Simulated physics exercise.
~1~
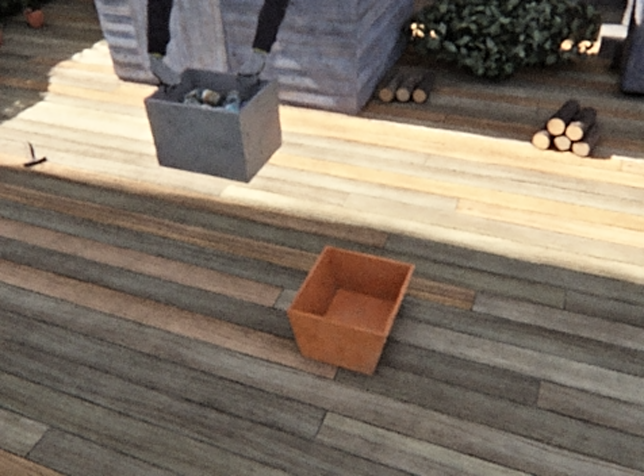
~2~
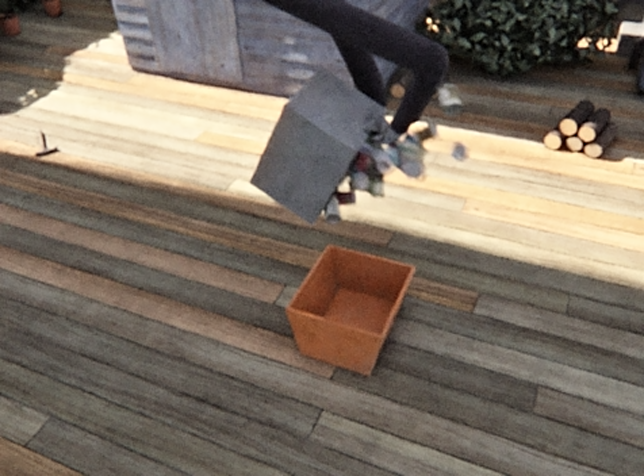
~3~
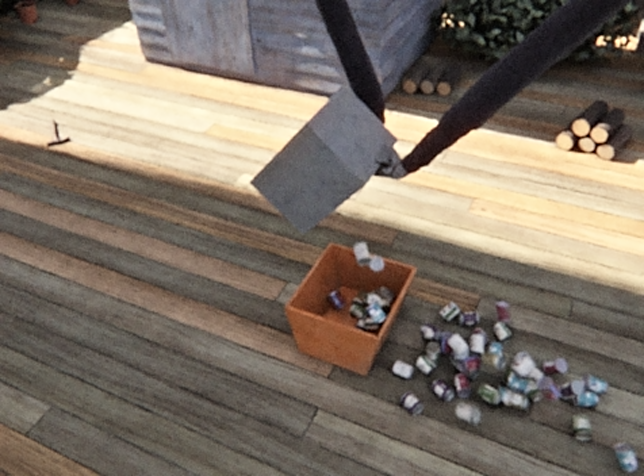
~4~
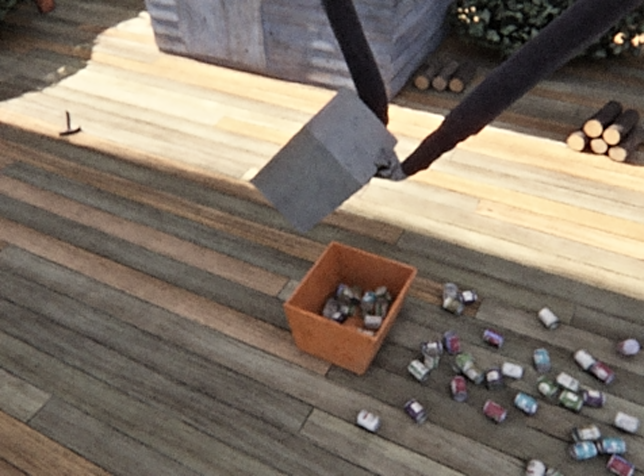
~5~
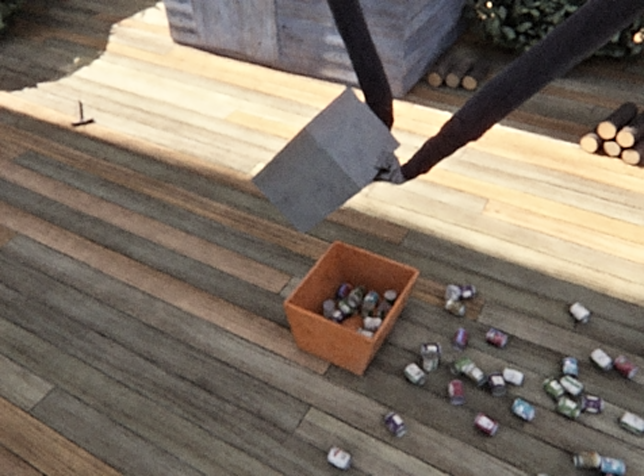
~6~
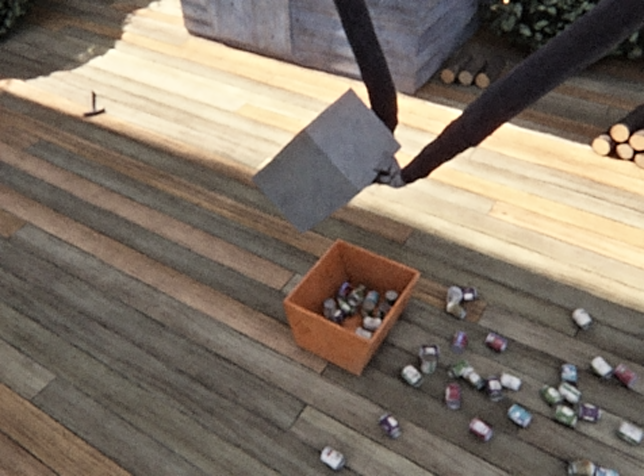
A grey box full of small tins was tipped over by two hands above an empty orange carton on a wooden deck, and the tins tumbled out, some landing in the carton but most scattering across the boards to its right.
